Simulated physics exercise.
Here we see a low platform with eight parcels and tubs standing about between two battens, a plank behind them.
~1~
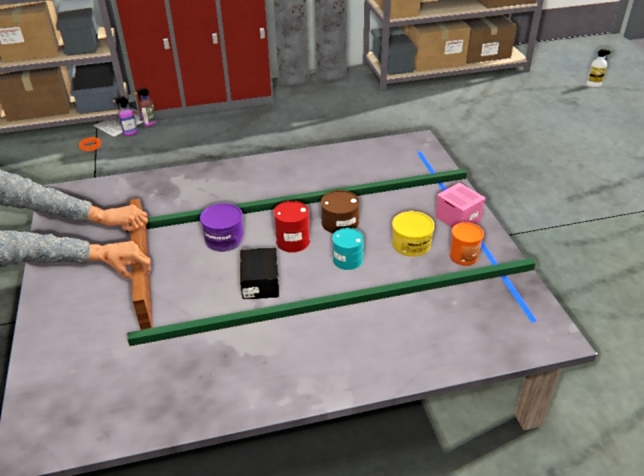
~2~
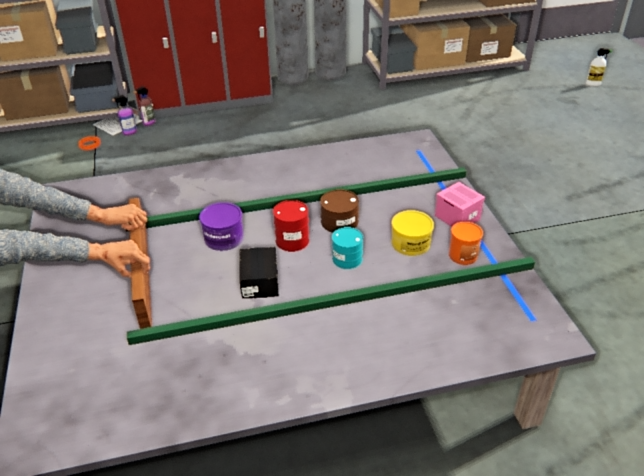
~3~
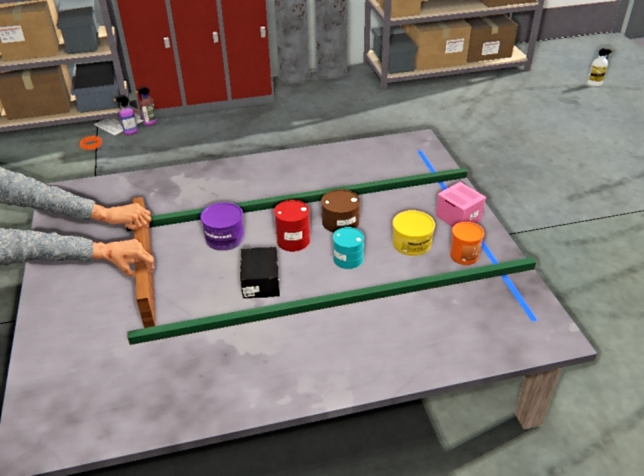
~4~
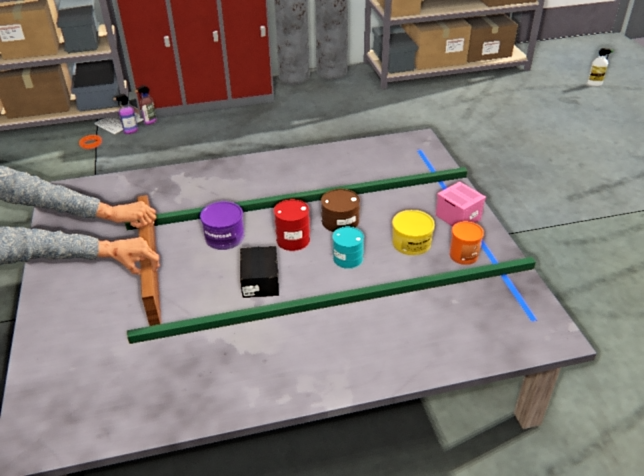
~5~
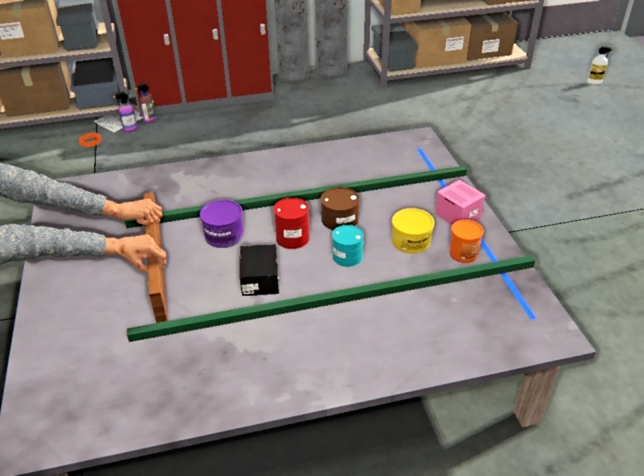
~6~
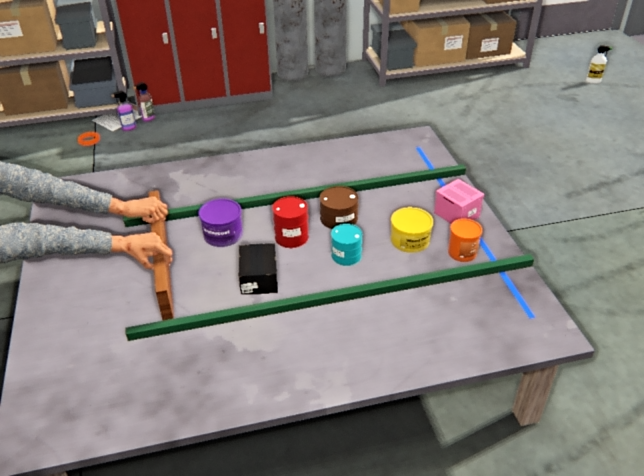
Two hands slid a wooden plank a short way to the right between two green strips on a table, while the colourful tubs and boxes in front of it, near a blue line, stayed put.
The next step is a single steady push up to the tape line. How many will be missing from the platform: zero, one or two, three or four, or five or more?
Count: Five plus.
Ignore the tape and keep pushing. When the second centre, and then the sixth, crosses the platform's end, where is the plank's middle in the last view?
It sits around (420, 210) and after that around (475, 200).
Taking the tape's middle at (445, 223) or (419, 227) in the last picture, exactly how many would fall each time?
Result, try by try: 2, 1.
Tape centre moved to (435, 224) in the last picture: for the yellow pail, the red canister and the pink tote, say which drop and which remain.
The yellow pail ends up down. The red canister stays put. The pink tote ends up down.
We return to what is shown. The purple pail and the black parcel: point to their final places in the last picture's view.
In order, first (467, 179), then (496, 227).
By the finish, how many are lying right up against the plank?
3 in contact.
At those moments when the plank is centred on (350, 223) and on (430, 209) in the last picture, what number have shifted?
That gives 6 for the first and 8 for the second.
Soon after, none off yet; pink tote at rest near (458, 204); orange pail at rest near (464, 241); yellow pail at rest near (411, 230).
After that, none off yet; pink tote at rest near (458, 204); orange pail at rest near (464, 241); yellow pail displaced a little near (423, 227).
And then, none off yet; pink tote displaced about its own width near (486, 189); orange pail displaced a little near (479, 242); yellow pail displaced well along near (491, 212).
In the end, the number that fall off is five or more; gone, turquoise canister, brown canister, yellow pail, orange pail and pink tote.
